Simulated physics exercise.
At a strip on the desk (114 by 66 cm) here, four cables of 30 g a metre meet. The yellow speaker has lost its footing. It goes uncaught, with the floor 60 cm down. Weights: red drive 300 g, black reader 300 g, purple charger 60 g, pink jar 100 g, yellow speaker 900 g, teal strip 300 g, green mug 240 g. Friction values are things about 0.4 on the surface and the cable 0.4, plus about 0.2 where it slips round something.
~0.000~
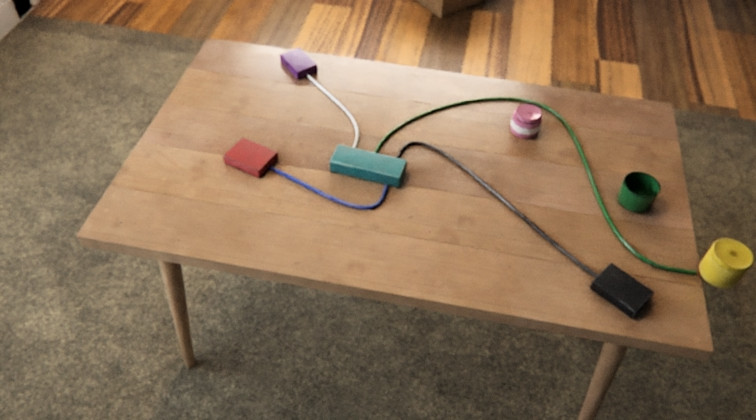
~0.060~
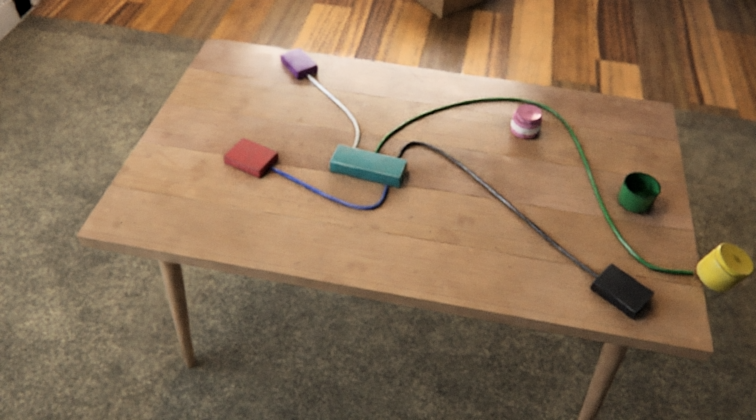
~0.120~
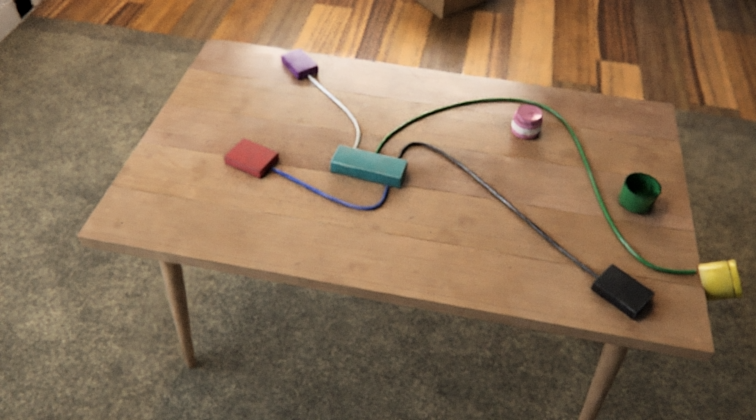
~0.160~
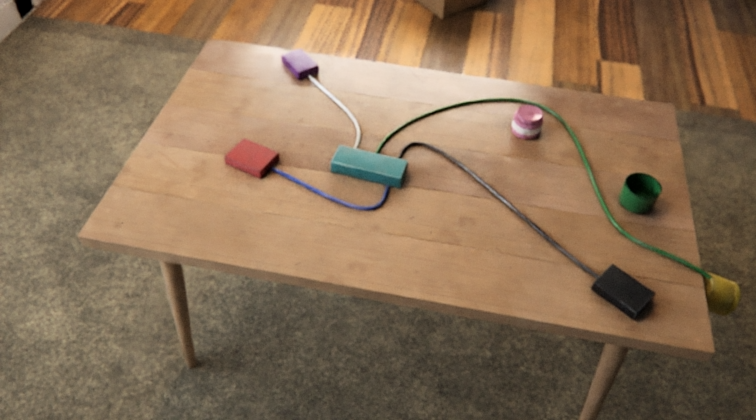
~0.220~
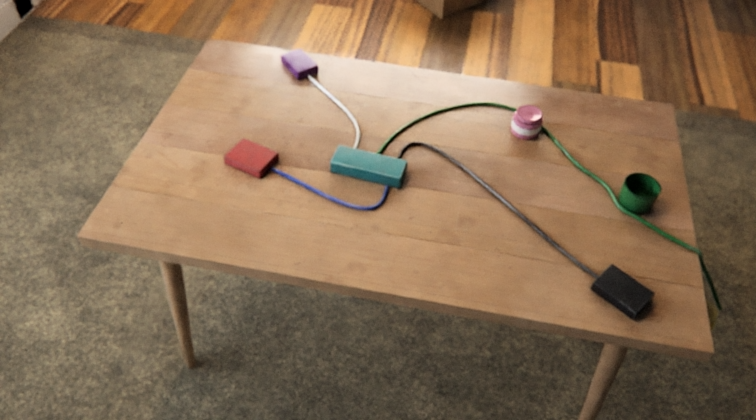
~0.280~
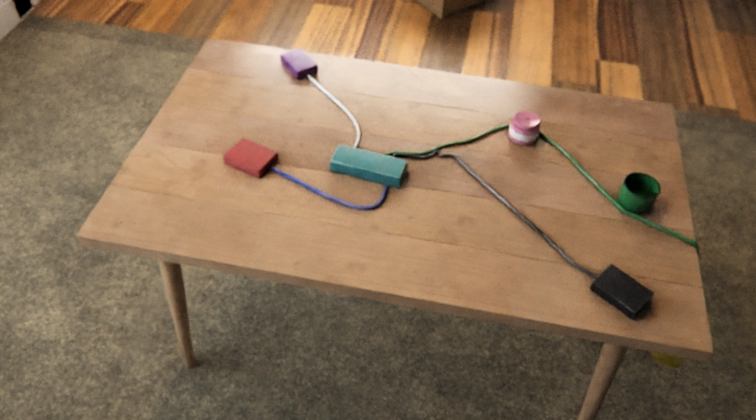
In this clip, a yellow cylinder tied to a green cable tips over the right edge of a wooden table and drops out of sight below, drawing the cable taut against a pink jar while the other objects stay mostly still.
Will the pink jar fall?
Result: Pink jar drops off.
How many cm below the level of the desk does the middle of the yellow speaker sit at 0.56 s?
I'd say close to 55 centimetres below.
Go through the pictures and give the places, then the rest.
In the first frame, pink jar (529, 112); green cable runs through (467, 102) (553, 111) (590, 175) (635, 253).
In the second frame, yellow speaker (732, 258); green cable runs through (553, 112) (634, 254).
In the third frame, yellow speaker (720, 281); green cable runs through (554, 112) (635, 254).
In the fourth frame, yellow speaker (713, 294); green cable runs through (554, 113) (652, 248).
In the fifth frame, yellow speaker (696, 319); green cable runs through (550, 134) (701, 259).
In the sixth frame, pink jar (527, 119); green cable runs through (417, 154) (500, 128) (576, 163) (655, 225).
After 0.6 s, the strip's end of the green cable at (459, 174); pink jar 54 cm off its start, purple charger 26 cm off its start, teal strip 16 cm off its start.
After 0.8 s, the strip's end of the green cable at (465, 181); pink jar over the edge, purple charger 41 cm off its start, teal strip 18 cm off its start.
After 1.1 s, the strip's end of the green cable at (465, 181); pink jar over the edge, purple charger 41 cm off its start at (419, 151), teal strip 18 cm off its start at (455, 163).
After 1.4 s, the strip's end of the green cable at (465, 181); pink jar over the edge, purple charger 41 cm off its start, teal strip 18 cm off its start.
After 2.6 s, the strip's end of the green cable at (465, 181); pink jar over the edge, purple charger 41 cm off its start at (419, 151), teal strip 18 cm off its start at (455, 163), yellow speaker over the edge.
